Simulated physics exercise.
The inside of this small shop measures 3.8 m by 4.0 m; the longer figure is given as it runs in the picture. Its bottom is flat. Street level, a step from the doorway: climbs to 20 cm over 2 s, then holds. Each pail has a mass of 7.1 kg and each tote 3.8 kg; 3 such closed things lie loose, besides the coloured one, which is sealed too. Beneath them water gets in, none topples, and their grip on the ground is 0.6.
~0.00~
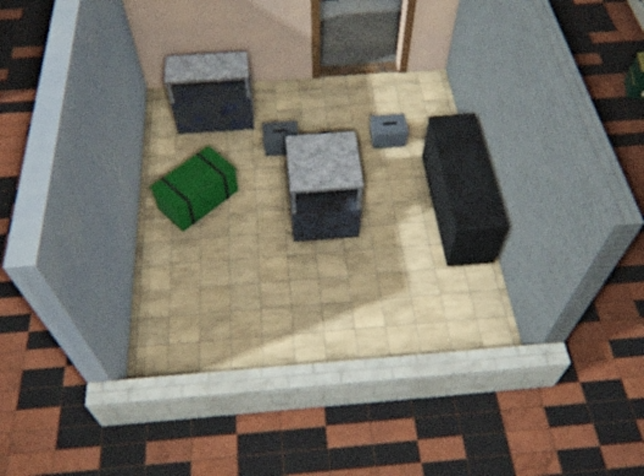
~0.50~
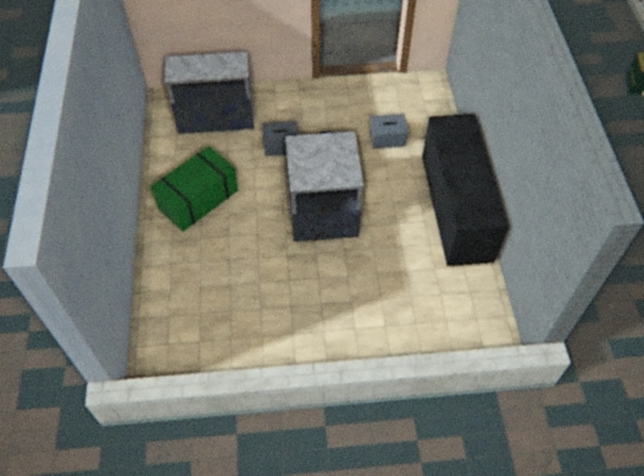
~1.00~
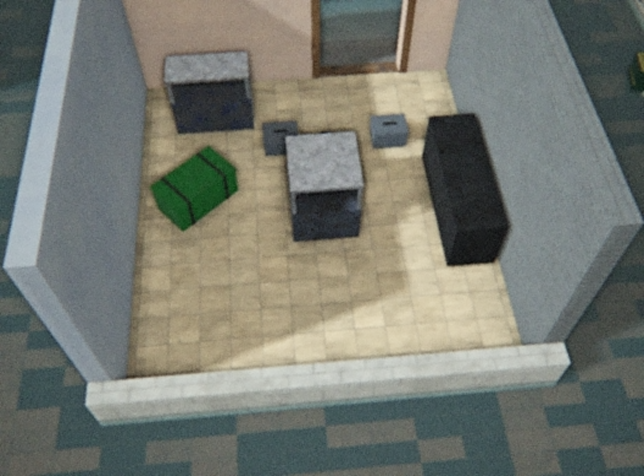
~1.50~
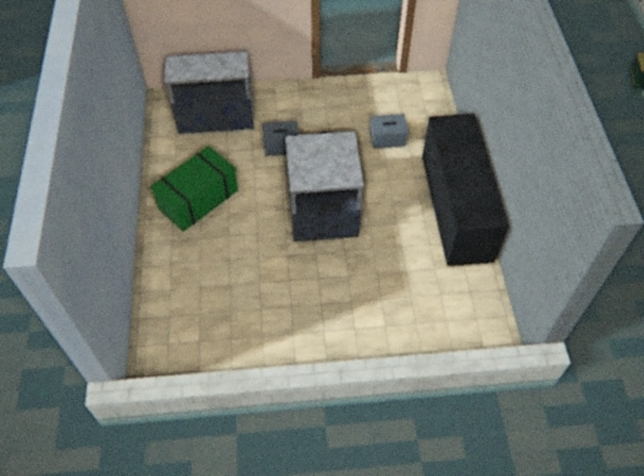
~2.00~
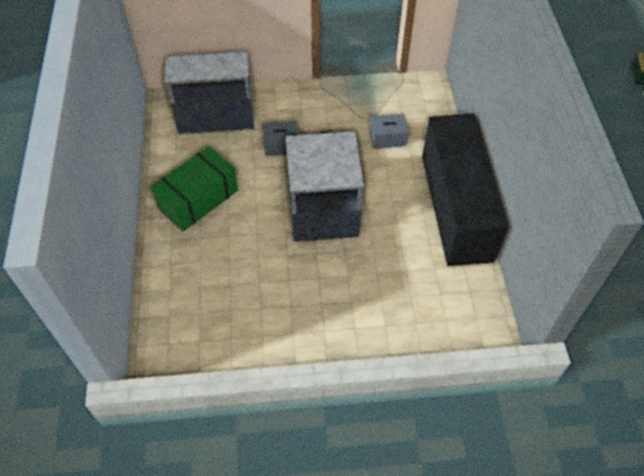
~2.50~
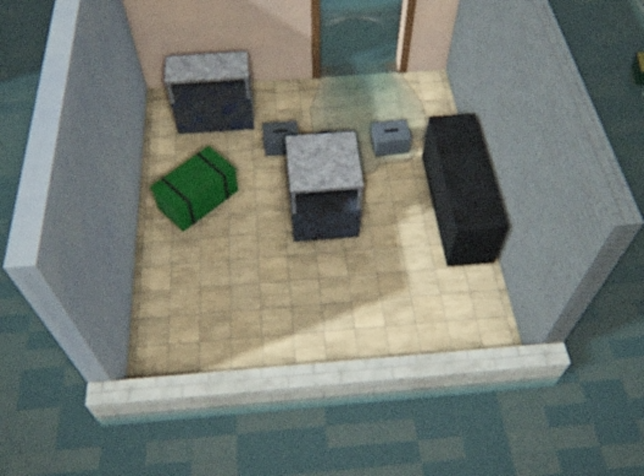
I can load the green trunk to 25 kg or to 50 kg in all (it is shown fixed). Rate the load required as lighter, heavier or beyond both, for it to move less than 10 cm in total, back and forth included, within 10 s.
Lighter.
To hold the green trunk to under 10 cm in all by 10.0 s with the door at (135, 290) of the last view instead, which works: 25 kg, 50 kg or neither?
In that setup the first mass works.
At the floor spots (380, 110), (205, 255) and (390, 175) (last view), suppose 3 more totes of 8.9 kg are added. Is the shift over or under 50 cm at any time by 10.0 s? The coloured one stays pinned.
Listed in order, they go over the bar, beneath the bar, over the bar.
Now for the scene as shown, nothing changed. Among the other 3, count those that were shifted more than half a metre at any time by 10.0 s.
That comes to 3.
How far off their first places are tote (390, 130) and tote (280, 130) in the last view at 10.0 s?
The first is 250 cm from its start, the second 140 cm.
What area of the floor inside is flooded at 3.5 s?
5.0 m2.
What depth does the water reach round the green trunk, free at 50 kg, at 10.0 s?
Close to 8 cm deep.
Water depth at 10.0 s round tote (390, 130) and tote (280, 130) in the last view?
Roughly 13 and 9 cm.
After 3.5 s the green trunk would be 0 cm from its start with 25 kg and 0 cm from its start with 50 kg; 0 cm of water round it then.
After 4.5 s the green trunk would be 0 cm from its start with 25 kg and 0 cm from its start with 50 kg; 3 cm of water round it then.
After 7.0 s the green trunk would be 0 cm from its start with 25 kg and 0 cm from its start with 50 kg; 2 cm of water round it then.
After 10.0 s the green trunk would be 0 cm from its start with 25 kg and 0 cm from its start with 50 kg; 8 cm of water round it then.
